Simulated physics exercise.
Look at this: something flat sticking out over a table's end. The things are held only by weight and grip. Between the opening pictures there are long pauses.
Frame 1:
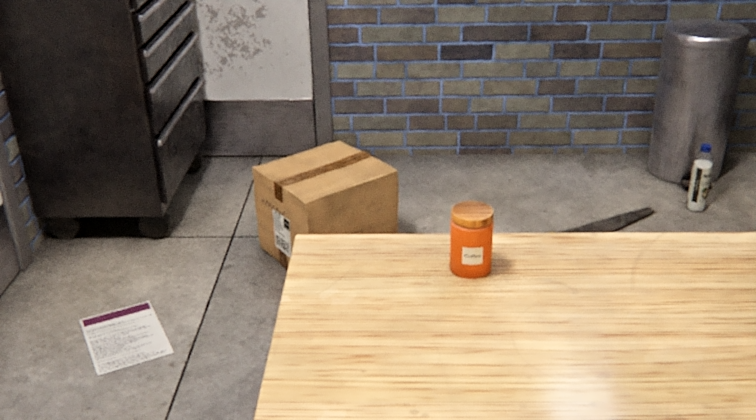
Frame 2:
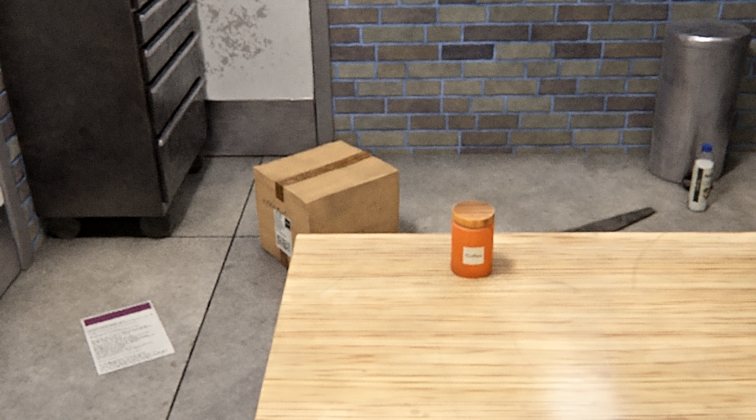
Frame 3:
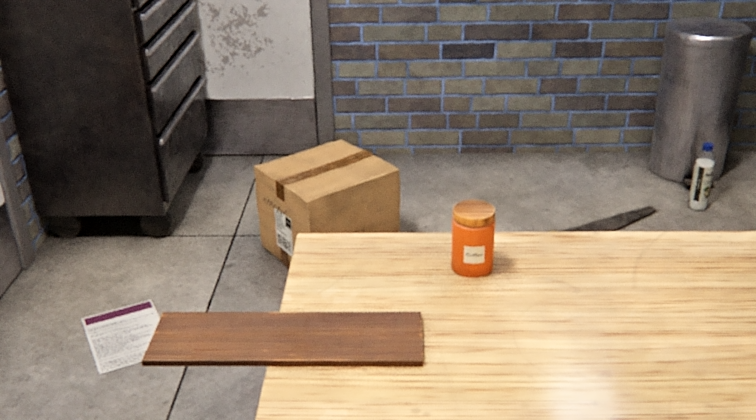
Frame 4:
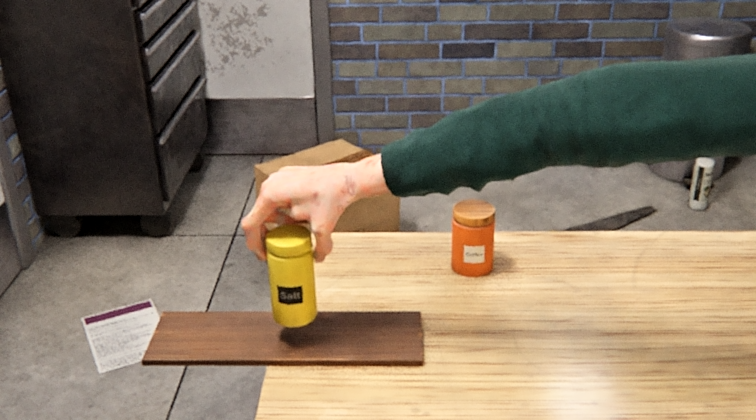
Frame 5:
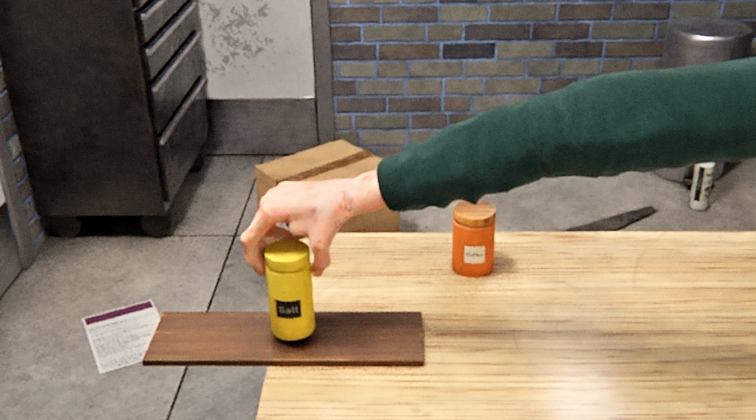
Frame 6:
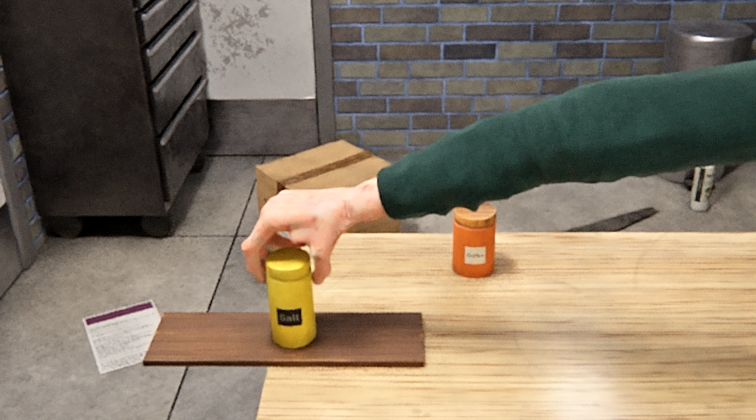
The clip shows a wooden table with an orange jar on it; a brown plank appears, jutting past the table's left end, and a hand reaches in from the right, lowering a yellow jar onto the plank and keeping hold.
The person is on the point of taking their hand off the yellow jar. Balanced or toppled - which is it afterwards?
I expect the balance to last.
Then, 0.20 s after the last picture, nothing has stirred.
Then, 0.50 s after the last picture, yellow jar resting near (291, 298).
At rest, all 3 in place. Seen from the same camera at the end, yellow jar near (291, 298). The plank stays on the table.
